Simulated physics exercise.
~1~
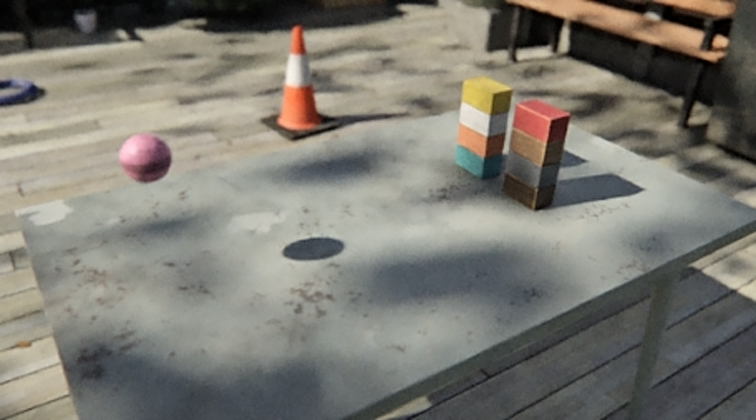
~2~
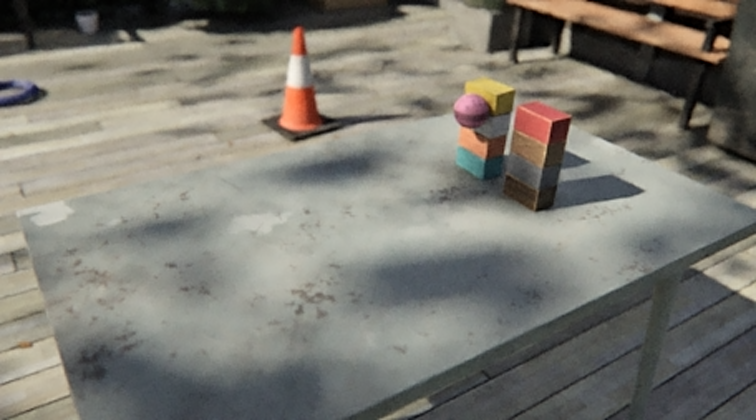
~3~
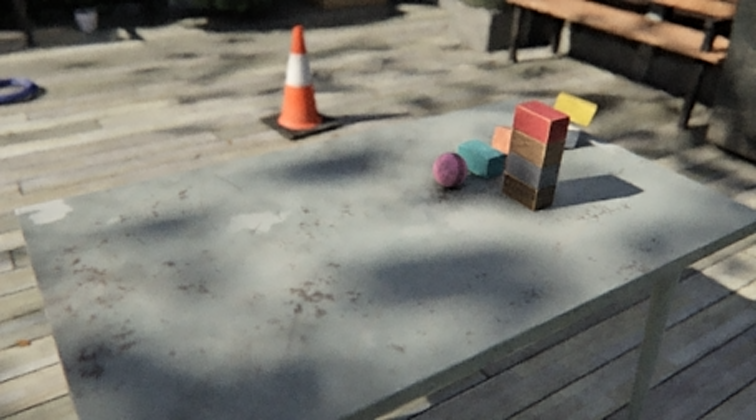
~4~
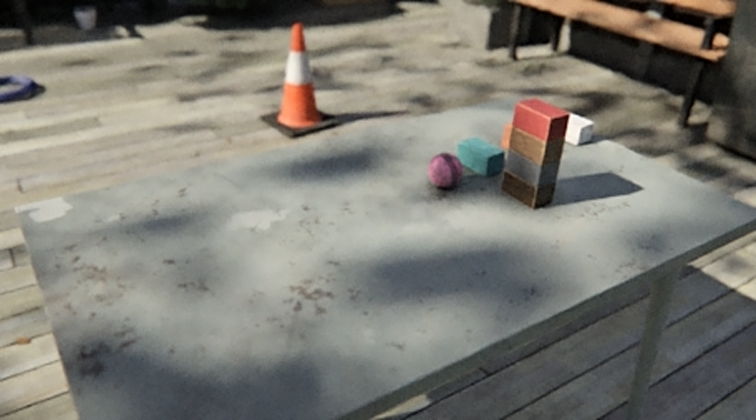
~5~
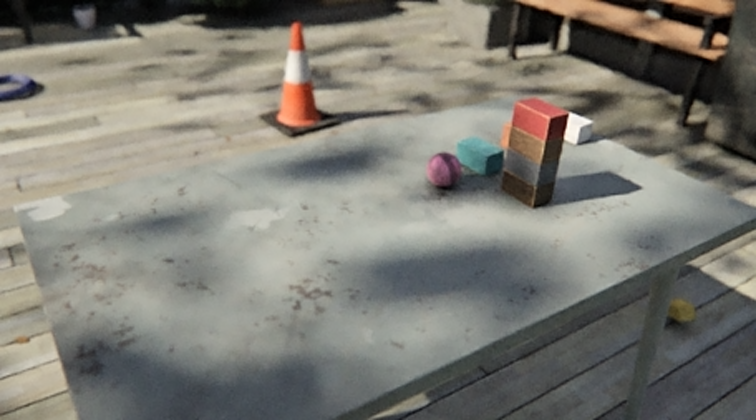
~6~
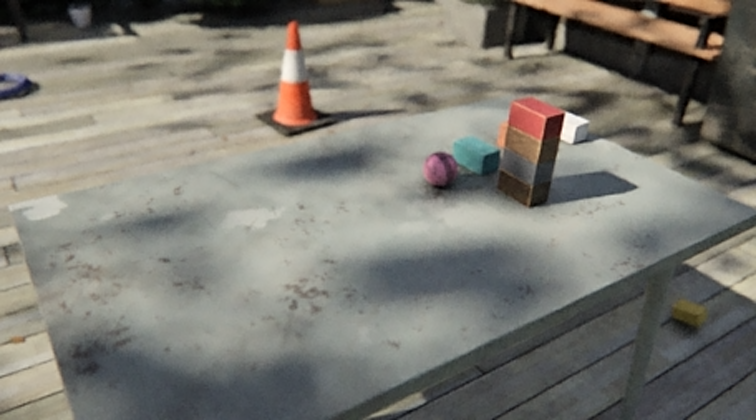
The footage shows a pink ball flying right into a stack of coloured blocks on an outdoor table, knocking the yellow block off onto the deck, toppling the orange one and shoving the white one aside, while the ball settles near the turquoise block and the red-topped stack stays standing.
